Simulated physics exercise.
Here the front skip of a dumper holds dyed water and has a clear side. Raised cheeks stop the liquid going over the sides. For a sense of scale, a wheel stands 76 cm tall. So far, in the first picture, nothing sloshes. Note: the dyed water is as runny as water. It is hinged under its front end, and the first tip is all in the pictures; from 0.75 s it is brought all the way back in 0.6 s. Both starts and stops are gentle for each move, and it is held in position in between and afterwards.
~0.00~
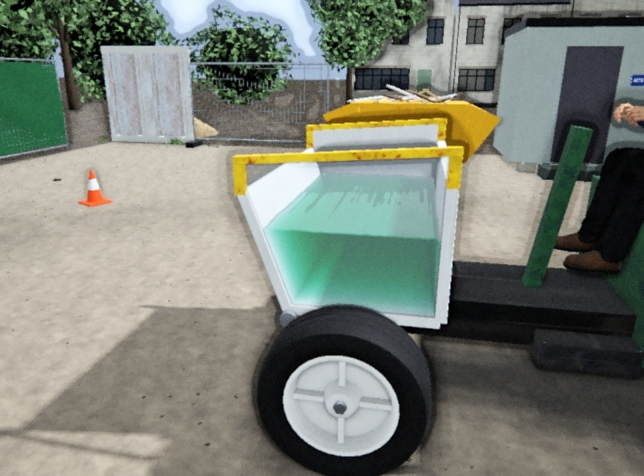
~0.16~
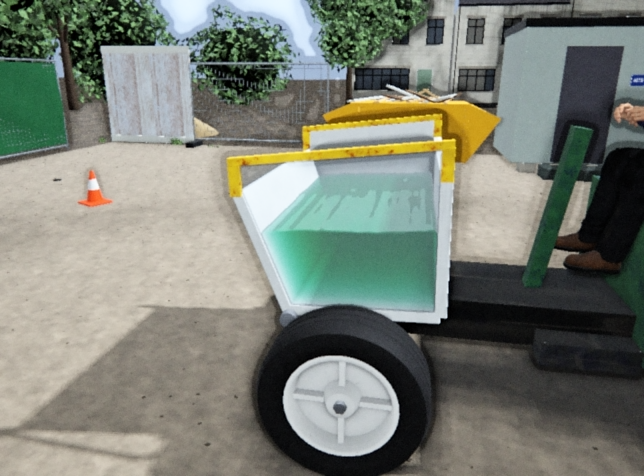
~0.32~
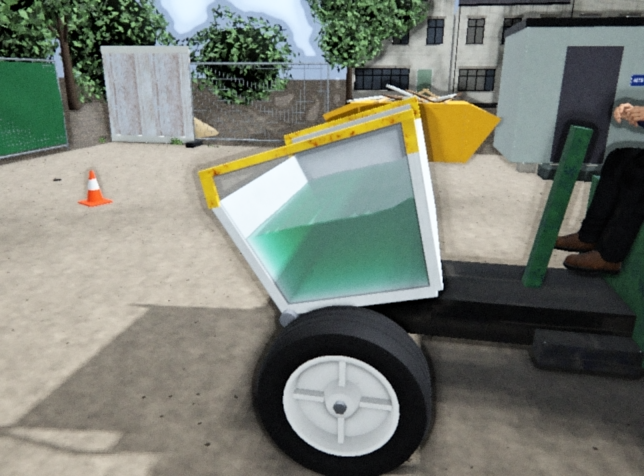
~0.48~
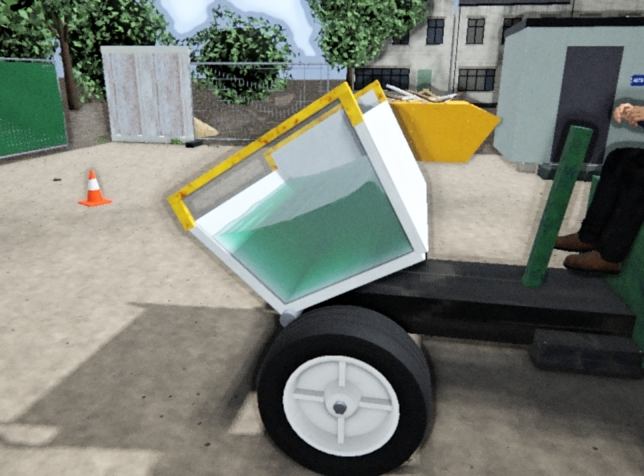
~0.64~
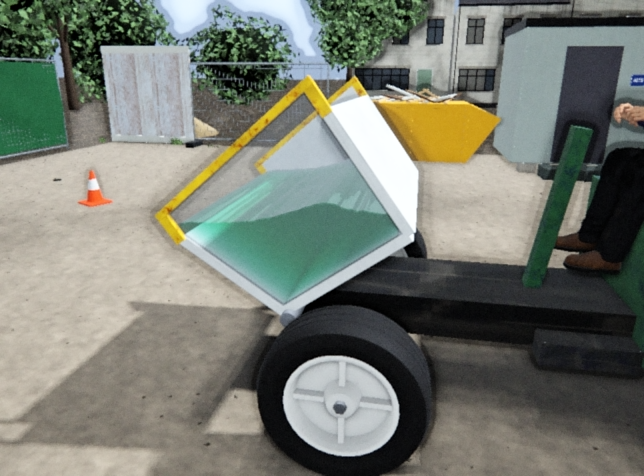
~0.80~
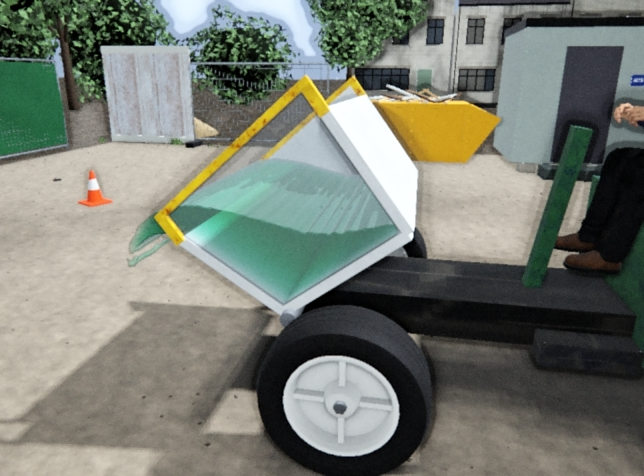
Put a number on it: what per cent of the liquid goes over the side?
Close to 46 per cent goes over.
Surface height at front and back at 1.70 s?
About 6 cm in front, about 68 cm behind.
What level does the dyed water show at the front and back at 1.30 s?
The surface sits near 34 cm in front and near 6 cm at the rear.
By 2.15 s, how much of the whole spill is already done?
Roughly 80 % of the total.
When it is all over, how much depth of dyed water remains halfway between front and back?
I'd say some 18 cm at the middle.
By 1.30 s the surface stands 7 cm at the back and 34 cm at the front; 39 per cent has gone, over the front.
By 1.70 s the surface stands 68 cm at the back and 6 cm at the front; 39 per cent has gone, over the front.
By 2.15 s the surface stands 17 cm at the back and 26 cm at the front; 39 per cent has gone, over the front.
By 4.24 s 46 per cent has gone, over the front, 167 of 361 litres.
